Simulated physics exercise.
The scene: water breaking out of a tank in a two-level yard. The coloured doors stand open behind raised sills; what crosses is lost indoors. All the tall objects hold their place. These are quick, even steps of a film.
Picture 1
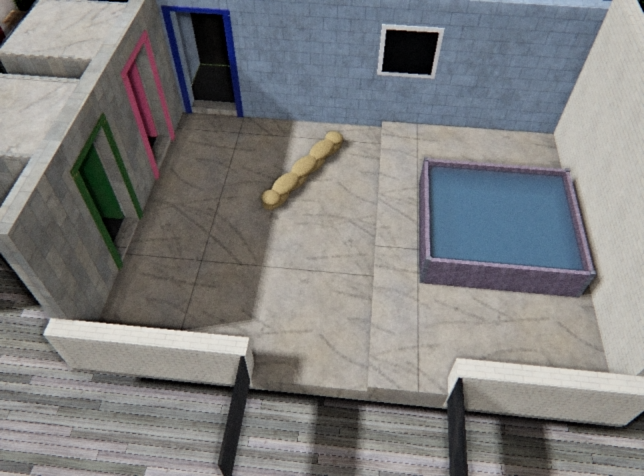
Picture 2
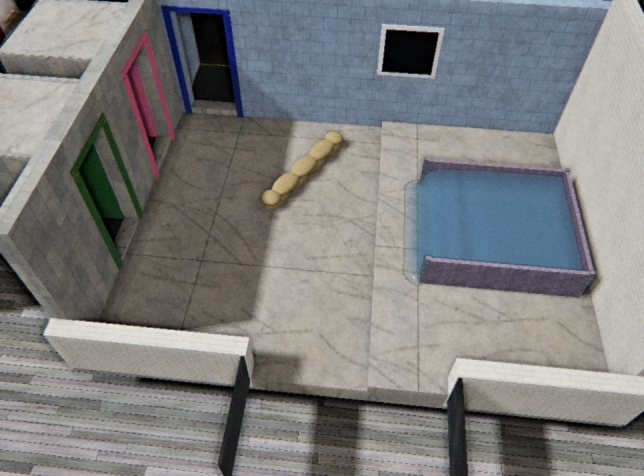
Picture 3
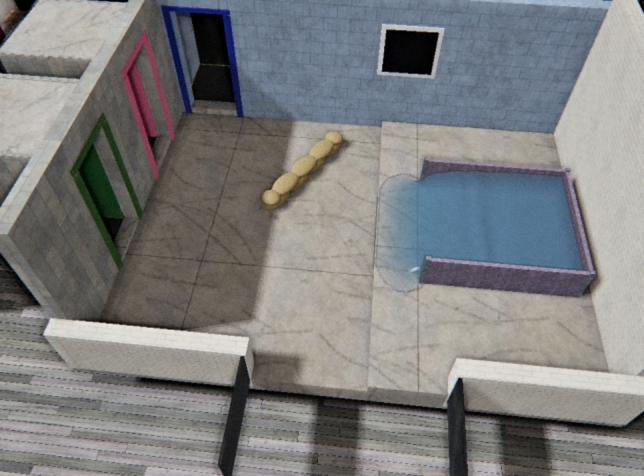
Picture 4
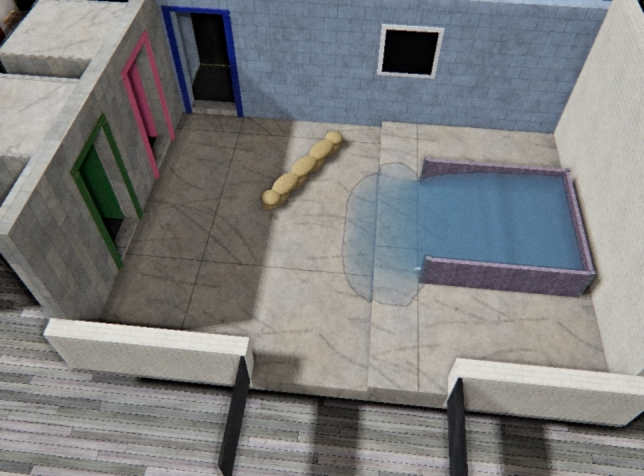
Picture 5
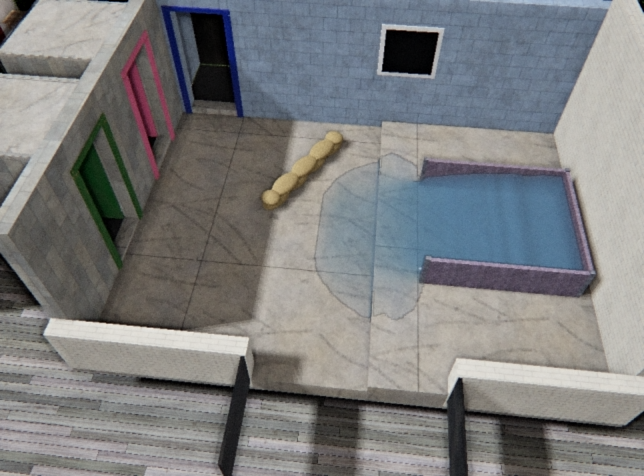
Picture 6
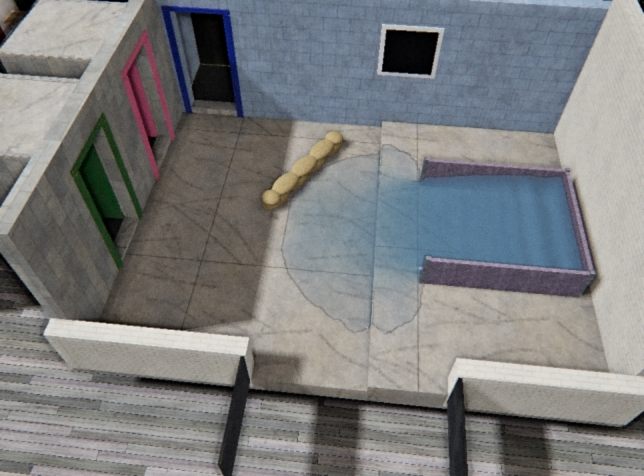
At first, a purple-walled tank of blue water sits whole and still on the right of a tiled yard with coloured doorways. Then its left side is gone and water pours out leftward, fanning across the floor in a widening, rounded sheet that nears the tan, beaded barrier.
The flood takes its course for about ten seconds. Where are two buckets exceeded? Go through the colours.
In the end: The pink door stays under that; the green door takes more than that; the blue door stays under that.
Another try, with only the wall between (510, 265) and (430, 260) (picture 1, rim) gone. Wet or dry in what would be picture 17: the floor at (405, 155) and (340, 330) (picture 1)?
One after the other: Not flooded, flooded.
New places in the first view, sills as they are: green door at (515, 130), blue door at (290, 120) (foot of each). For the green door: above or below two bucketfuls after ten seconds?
Green takes less.
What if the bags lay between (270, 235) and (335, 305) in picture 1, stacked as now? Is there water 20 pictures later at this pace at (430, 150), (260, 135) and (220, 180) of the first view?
In that order: No water, awash, covered.
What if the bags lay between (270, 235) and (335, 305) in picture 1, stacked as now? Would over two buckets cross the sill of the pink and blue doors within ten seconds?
In short: Pink floods; blue lets more in.
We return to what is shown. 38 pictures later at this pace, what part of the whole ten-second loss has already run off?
Close to 60 %.
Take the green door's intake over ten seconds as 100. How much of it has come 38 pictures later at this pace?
About 90 per cent.
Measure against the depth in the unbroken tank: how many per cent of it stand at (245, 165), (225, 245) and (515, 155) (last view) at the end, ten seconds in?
About 20, 16 and 0 per cent.
A moment on, water covers 35 % of the floor; the pink door not reached, the green door not reached, the blue door not reached.
Next, water covers 50 % of the floor; the pink door not reached, the green door over two buckets in, the blue door not reached.
Then, water covers 55 % of the floor; the pink door wet at the sill, nothing in, the green door far over two buckets in, the blue door not reached.
Later, water covers 65 % of the floor; the pink door wet at the sill, nothing in, the green door far over two buckets in, the blue door wet at the sill, nothing in.
In the end, water covers 65 % of the floor; the pink door under two buckets in, the green door far over two buckets in, the blue door under two buckets in.
